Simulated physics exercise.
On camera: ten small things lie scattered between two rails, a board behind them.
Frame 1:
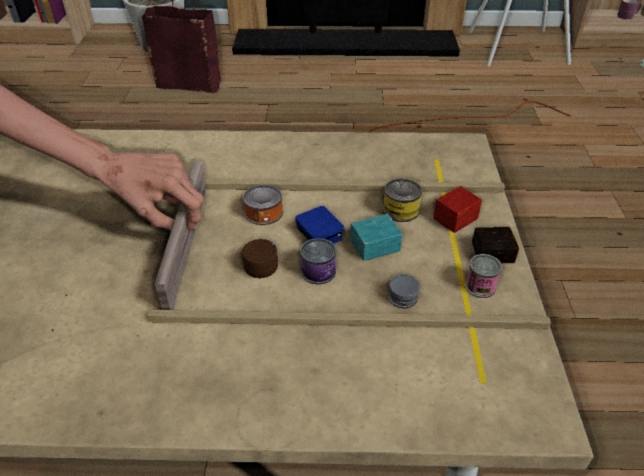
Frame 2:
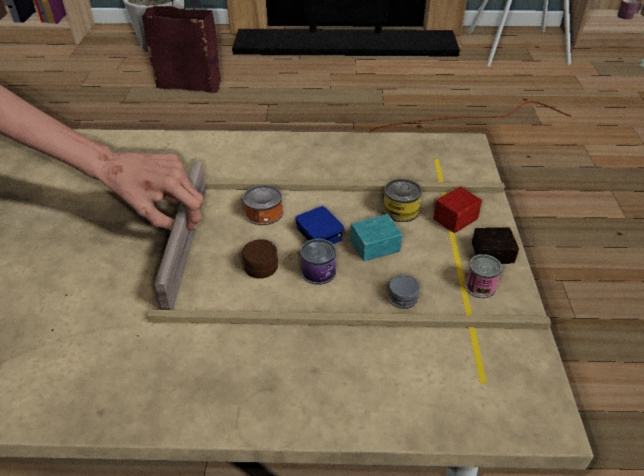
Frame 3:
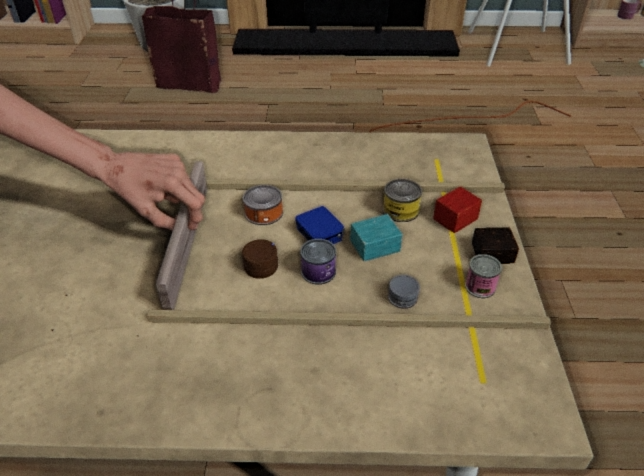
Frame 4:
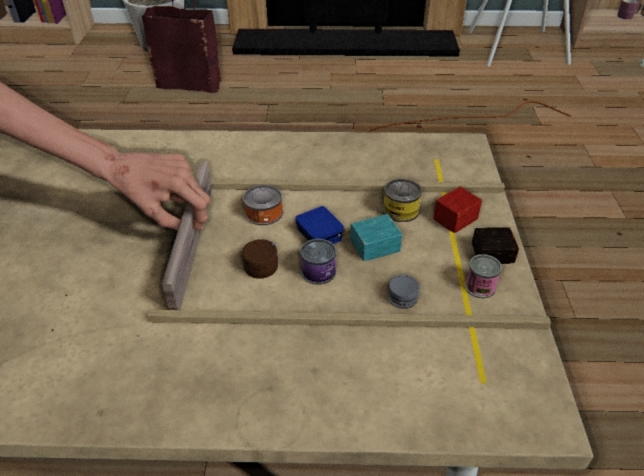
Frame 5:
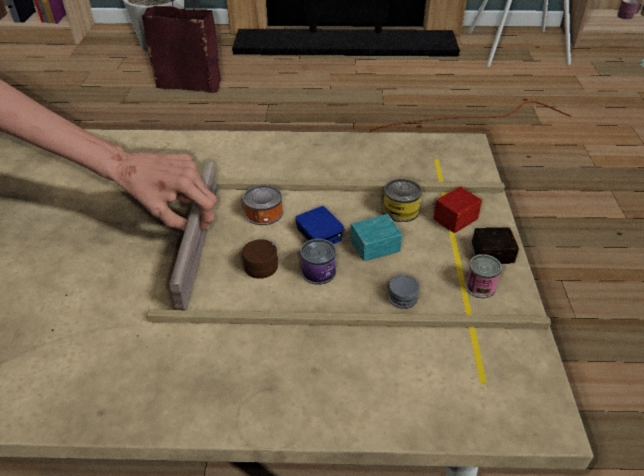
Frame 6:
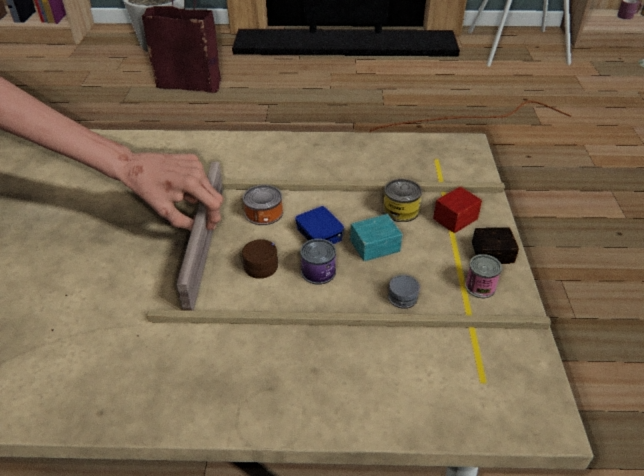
A hand reaching in from the left grips a grey board upright on a pale tabletop, seen from above at an angle in a wood-floored room. Between two low rails sit orange, yellow, purple and pink tins, a small grey pot, a brown lid, and blue, turquoise, red and black blocks, with yellow tape crossing at right. The hand slides the board slightly rightward, while the objects and camera stay still.
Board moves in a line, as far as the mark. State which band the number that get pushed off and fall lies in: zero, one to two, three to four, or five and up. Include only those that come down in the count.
The band is one to two.
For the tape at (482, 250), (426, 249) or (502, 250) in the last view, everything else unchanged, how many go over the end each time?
Down on the floor: 5, 0 and 6.
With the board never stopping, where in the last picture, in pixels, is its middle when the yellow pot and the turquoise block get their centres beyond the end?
The middle is at (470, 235) when it's the yellow pot, and at (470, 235) when it's the turquoise block.
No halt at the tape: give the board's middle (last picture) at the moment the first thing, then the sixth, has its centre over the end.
At (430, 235) for the first, at (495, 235) for the sixth.
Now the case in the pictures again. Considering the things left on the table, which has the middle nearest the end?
I reckon it's the pink tin.
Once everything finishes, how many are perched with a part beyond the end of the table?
My count gives 4.
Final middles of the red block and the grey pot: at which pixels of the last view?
About (506, 219), and the other about (484, 304).
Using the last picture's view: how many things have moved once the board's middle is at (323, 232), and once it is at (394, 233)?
At the first place 5, at the second 8.
Soon after, none off yet; black block at rest near (495, 245); pink tin at rest near (483, 277); red block at rest near (457, 209).
In the end, the number that fall off is one or two; gone, black block.
